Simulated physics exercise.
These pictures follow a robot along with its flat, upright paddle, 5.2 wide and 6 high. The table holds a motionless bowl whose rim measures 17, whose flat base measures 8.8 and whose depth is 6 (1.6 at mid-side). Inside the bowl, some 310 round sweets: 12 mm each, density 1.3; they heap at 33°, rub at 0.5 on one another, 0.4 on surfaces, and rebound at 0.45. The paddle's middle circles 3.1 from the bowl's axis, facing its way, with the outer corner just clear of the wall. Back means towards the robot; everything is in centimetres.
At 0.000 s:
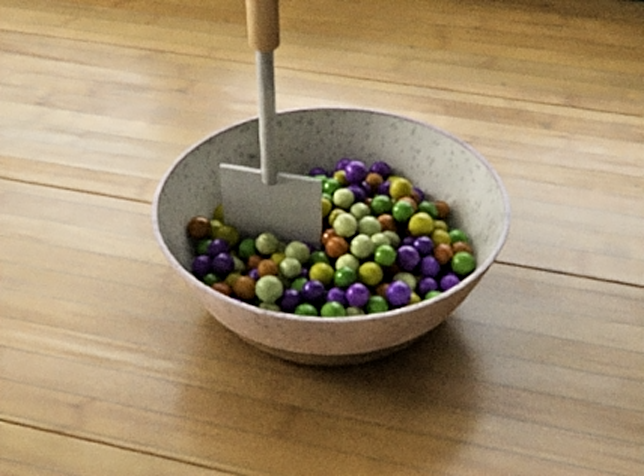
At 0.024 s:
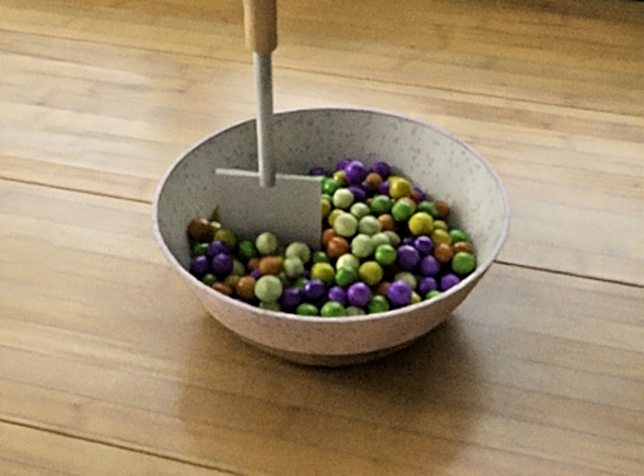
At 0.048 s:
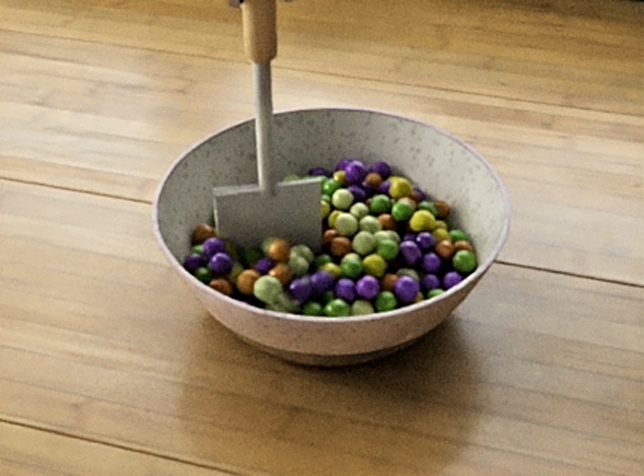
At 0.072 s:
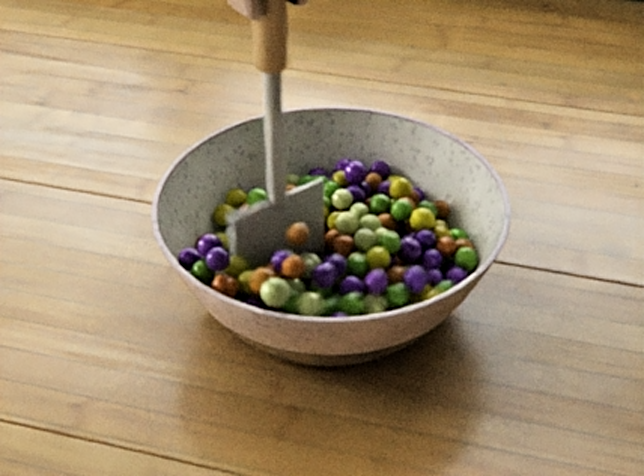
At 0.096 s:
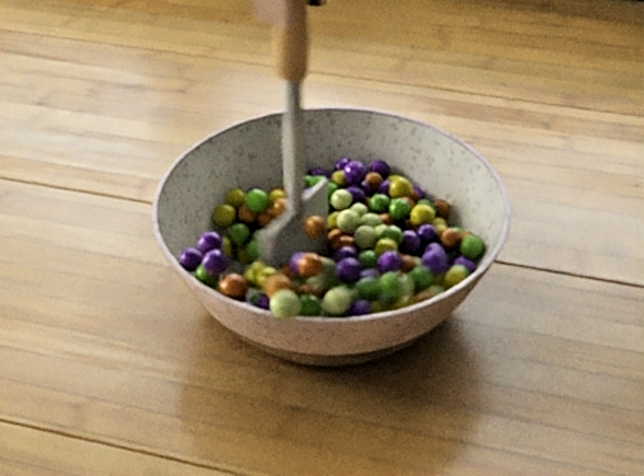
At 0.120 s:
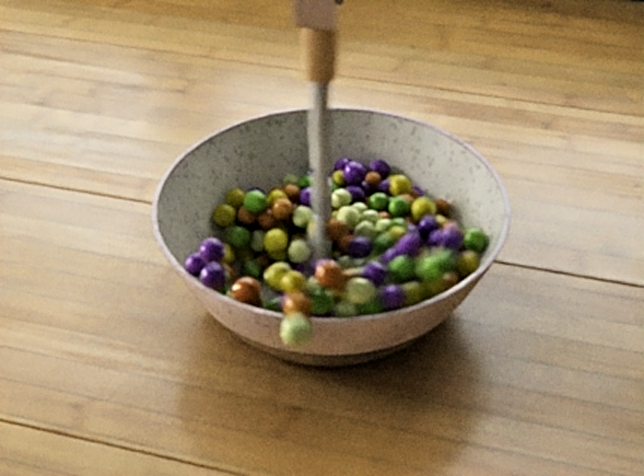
In this clip, a flat paddle with a wooden handle sweeps through purple, green, yellow and orange balls in a speckled bowl, moving forward and right while turning edge-on, and a pale green ball passes over the near rim.
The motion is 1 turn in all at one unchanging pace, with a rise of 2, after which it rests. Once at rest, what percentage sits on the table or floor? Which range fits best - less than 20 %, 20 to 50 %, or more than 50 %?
The range that fits is 20 to 50 %.
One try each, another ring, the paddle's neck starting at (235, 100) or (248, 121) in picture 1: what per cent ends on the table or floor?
Close to 10 per cent for the first and close to 25 per cent for the second.
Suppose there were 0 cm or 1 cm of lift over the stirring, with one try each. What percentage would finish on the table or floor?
About 40 per cent on the first try and 35 per cent on the second.
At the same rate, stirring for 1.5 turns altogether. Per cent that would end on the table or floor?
It would be around 40 per cent.
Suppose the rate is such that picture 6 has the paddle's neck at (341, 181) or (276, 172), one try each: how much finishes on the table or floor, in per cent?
Some 40 and 10 per cent.
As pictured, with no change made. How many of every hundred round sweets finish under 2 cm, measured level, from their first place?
Around 10 per cent.
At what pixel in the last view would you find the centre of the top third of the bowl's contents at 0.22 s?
Upper-third centre: Approx. (433, 175) px.
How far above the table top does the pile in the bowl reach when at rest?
Height: Roughly 5.5 cm.
After 0.22 s, 195° round, highest piece 11 above the table; 282 in the bowl, 3 on the table or floor, 27 in flight or on the tool.
After 0.32 s, 292° round, highest piece 10 above the table; 240 in the bowl, 28 on the table or floor, 44 in flight or on the tool.
After 0.57 s, 0° round, highest piece 5 above the table; 219 in the bowl, 93 on the table or floor.
After 1.27 s, 0° round, highest piece 5 above the table; 219 in the bowl, 93 on the table or floor.
At rest, 219 in the bowl, 93 on the table or floor. That is 30 % on the table or floor.
